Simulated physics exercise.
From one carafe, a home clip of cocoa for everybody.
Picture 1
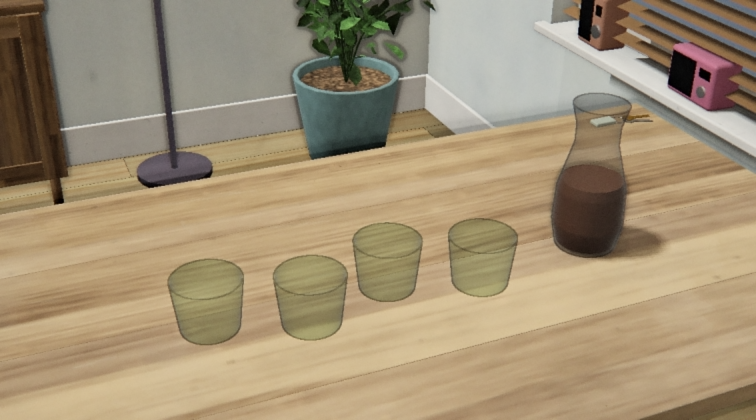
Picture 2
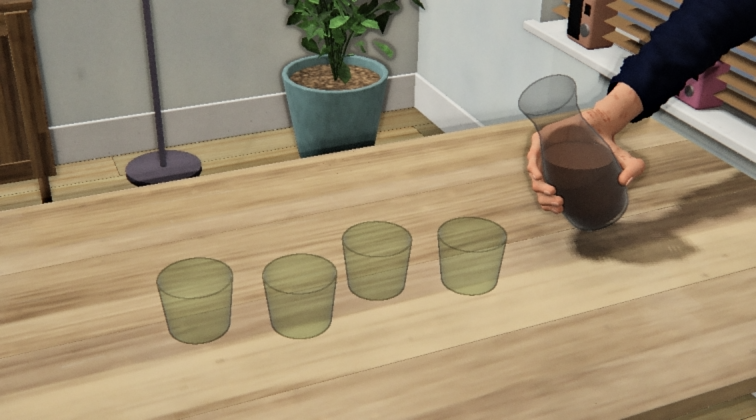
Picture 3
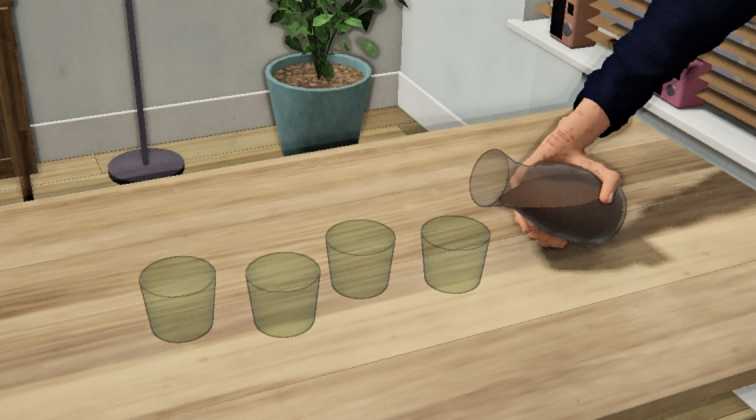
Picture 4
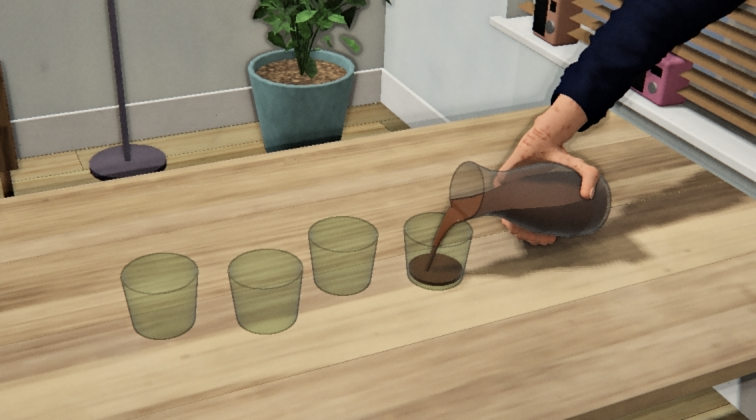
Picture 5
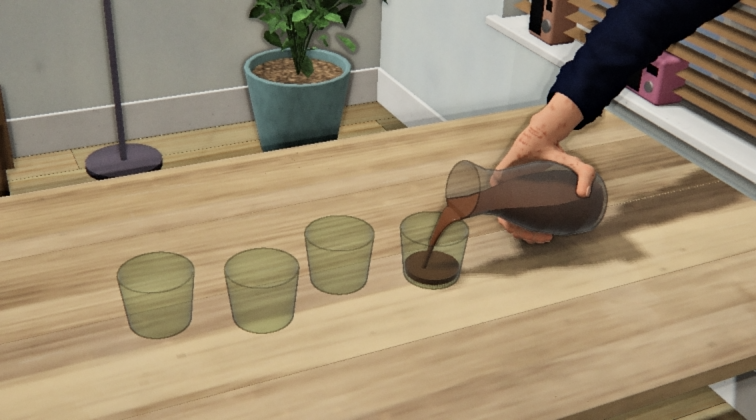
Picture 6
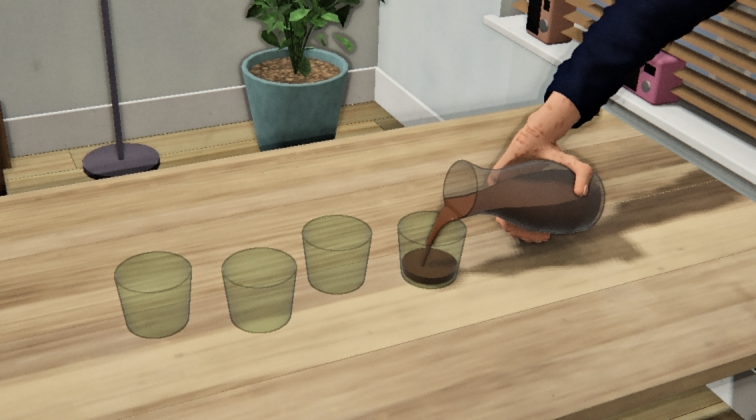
A carafe of cocoa was lifted off the wooden table by a hand in a dark sleeve, tilted to the left, and cocoa streamed into the rightmost of four small glasses, covering its bottom.
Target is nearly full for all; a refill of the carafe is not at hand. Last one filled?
It empties early.
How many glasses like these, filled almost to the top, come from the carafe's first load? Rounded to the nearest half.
It makes near 2.0.
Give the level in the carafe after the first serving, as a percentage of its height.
It stays around 25 percent of its height.
Next, the first is about half full.
After that, the first is done and the carafe has about half of its load.
Finally, the carafe is empty with two filled and the next at about a quarter of a serving.
